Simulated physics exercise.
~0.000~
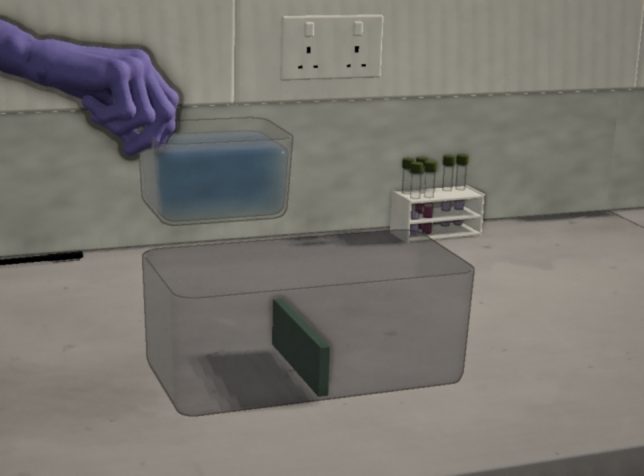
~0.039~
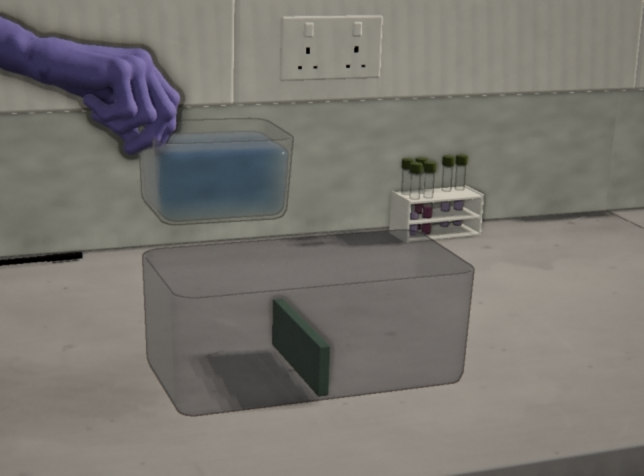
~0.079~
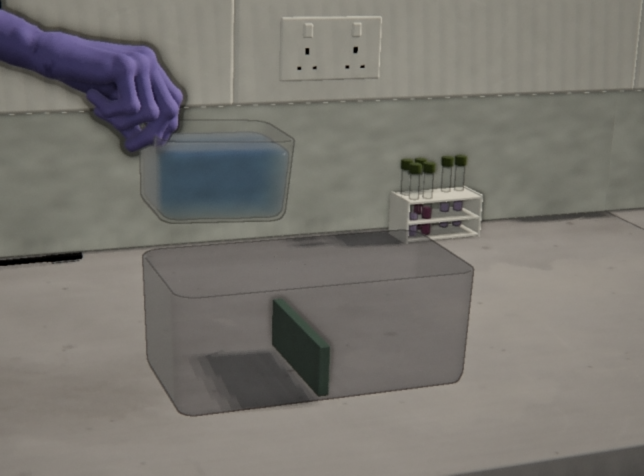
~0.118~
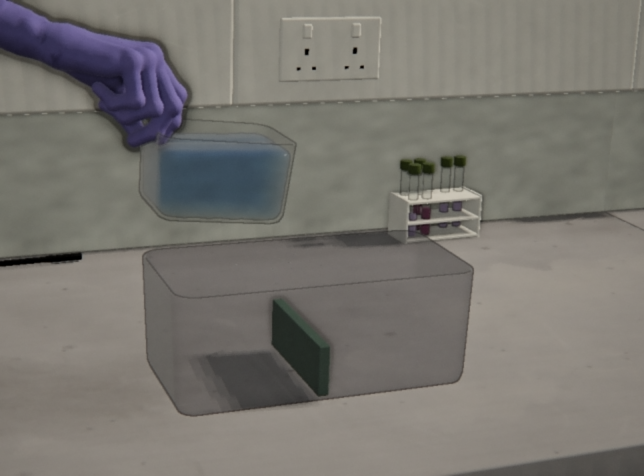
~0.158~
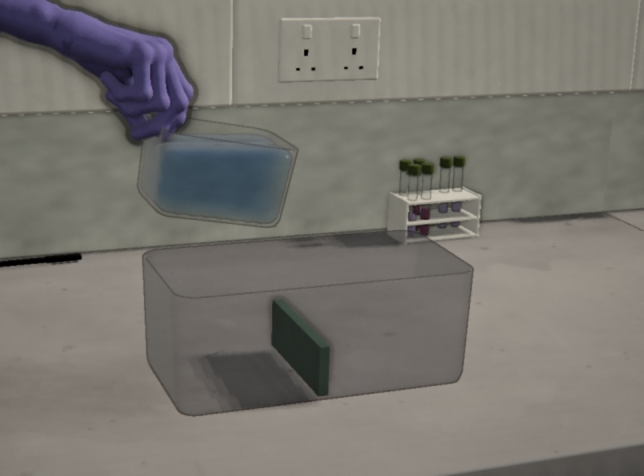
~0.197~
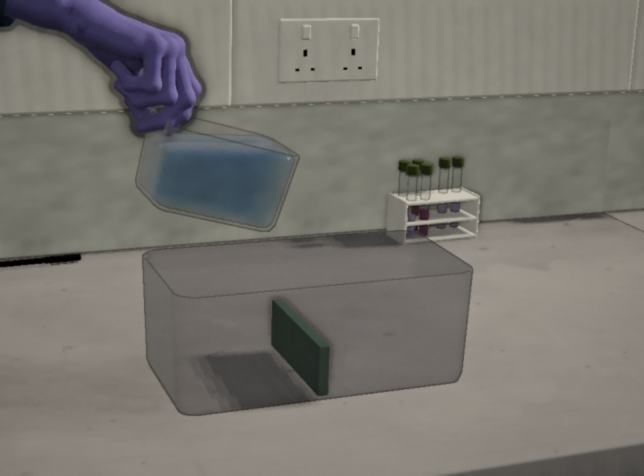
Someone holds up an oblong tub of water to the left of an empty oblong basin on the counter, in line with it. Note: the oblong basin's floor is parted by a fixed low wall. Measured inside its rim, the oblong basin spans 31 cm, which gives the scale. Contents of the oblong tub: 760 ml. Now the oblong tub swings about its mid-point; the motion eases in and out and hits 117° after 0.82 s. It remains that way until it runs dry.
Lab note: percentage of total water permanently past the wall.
Approx. 75 %.
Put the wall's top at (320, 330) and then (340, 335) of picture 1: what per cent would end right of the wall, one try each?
Respectively 60 and 40 %.
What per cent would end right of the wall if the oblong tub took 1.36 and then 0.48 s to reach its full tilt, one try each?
75 and 55 %.
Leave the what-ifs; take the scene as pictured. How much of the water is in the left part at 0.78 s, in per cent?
That share comes to around 18 in a hundred.
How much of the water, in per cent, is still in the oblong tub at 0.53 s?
Fraction remaining: Approx. 38 per cent.
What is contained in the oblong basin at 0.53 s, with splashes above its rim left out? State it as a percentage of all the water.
Some 30 per cent.
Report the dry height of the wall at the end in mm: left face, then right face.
Left side: Around 44 mm. Right side: Around 28 mm.
Then, 0.53 s in, the tilt is 85° and 38 per cent is still to pour, 0 is left of the wall and 29 right of it.
Then, 0.78 s in, the tilt is 116° and 3 per cent is still to pour, 19 is left of the wall and 75 right of it.
Then, 1.04 s in, the tilt is 117° and 0 per cent is still to pour, 25 is left of the wall and 75 right of it.
Then, 1.32 s in, the tilt is 117° and 0 per cent is still to pour, 25 is left of the wall and 75 right of it.
Finally, 25 per cent lies left of the wall, 75 right of it and 0 outside.
